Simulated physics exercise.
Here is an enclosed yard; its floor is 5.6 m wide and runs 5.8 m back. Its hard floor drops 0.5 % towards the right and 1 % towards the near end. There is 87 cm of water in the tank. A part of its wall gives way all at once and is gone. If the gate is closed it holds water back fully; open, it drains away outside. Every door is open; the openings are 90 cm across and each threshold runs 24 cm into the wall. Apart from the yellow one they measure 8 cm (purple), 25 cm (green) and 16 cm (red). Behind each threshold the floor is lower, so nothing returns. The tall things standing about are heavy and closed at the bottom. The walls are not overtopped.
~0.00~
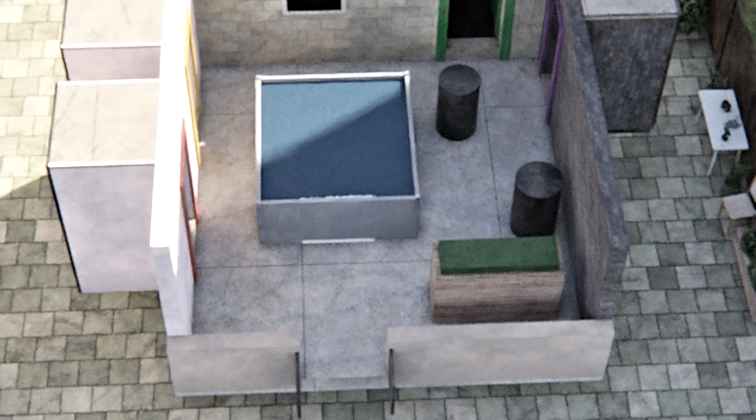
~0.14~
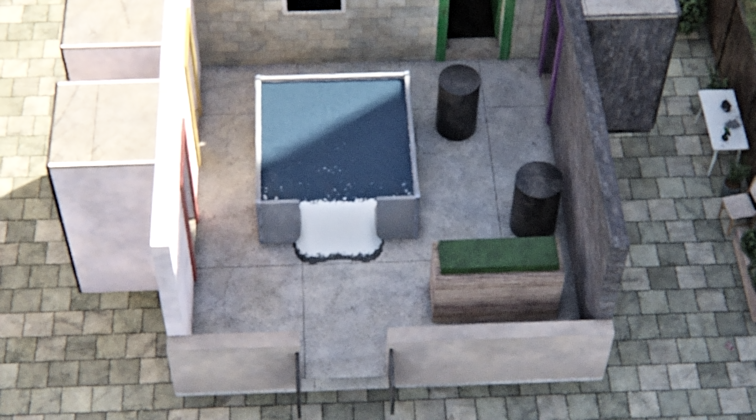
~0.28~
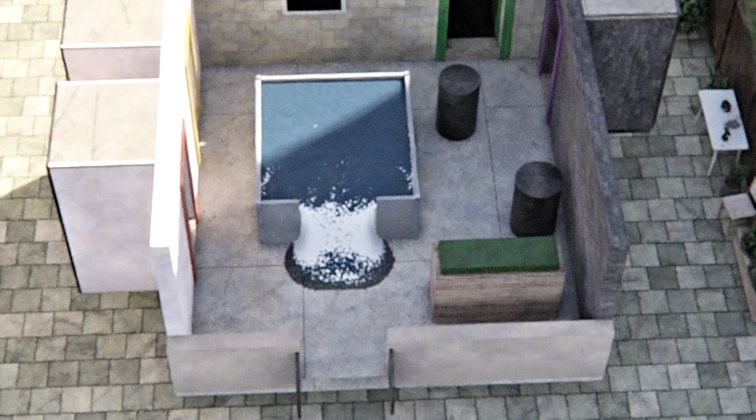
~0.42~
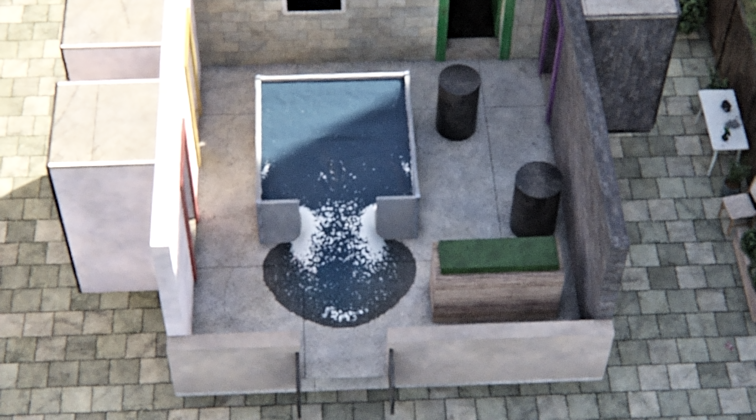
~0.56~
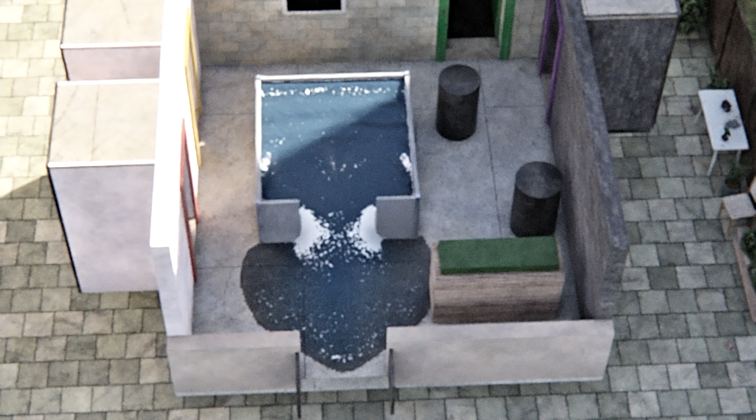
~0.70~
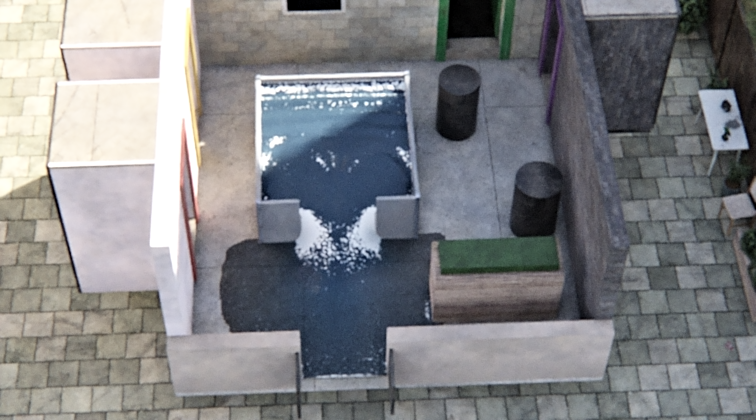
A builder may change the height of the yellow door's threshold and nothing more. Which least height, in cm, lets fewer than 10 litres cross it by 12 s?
About 7 cm.
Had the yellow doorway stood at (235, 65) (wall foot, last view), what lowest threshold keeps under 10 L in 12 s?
Roughly 17 cm.
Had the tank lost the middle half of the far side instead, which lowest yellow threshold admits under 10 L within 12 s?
Some 20 cm.
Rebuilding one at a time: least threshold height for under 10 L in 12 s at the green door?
Roughly 6.0 cm at green.
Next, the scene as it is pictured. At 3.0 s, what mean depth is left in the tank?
Roughly 44 cm on average.
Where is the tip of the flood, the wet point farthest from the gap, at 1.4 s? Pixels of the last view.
Near (561, 355).
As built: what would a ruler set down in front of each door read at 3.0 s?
Depths in cm: Yellow 0, purple 0, green 0, red 7.
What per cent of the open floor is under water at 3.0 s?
About 50 per cent.
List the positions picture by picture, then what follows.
In the first picture, the tank at (335, 139) is whole and still, 87 cm deep; the yellow door at (193, 95) is dry.
In the second picture, water pours out at (338, 226) and has run 0.3 m, to (305, 256); about 13 cm deep outside, 87 cm at the back.
In the third picture, the gap is at (338, 226), the front 0.9 m out at (322, 286); the back of the tank holds 87 cm.
In the fourth picture, the gap is at (338, 227), the front 1.5 m out at (336, 323); the back of the tank holds 87 cm.
In the fifth picture, the front is at a hidden place, 2.2 m from the gap at (338, 227); 4.5 m2 of floor is wet, 83 cm left at the back.
In the sixth picture, water pours out at (338, 226) and has run 2.4 m, to a hidden place; about 6 cm deep outside, 74 cm at the back; 2.3 m in a straight line remain to the yellow door at (193, 95).
After 1.4 s water covers 30 % of the floor, deepest (50 cm) near (341, 249); it has not reached the yellow door.
After 3.0 s water covers 50 % of the floor, deepest (33 cm) near (556, 323); it has not reached the yellow door.
After 12.0 s water covers 100 % of the floor, deepest (13 cm) near (440, 285); 7 cm at the yellow door, 0 litres in over its 18 cm threshold.
At the yellow door as built, the water arrived by 3.2 s and peaked near 9 cm at 10.2 s.
Run again over the same 12 s with other heights there, 22 litres in over 5.5 cm, 6 litres over 7.5 cm. The limit of 10 litres is kept from about 7 cm up.
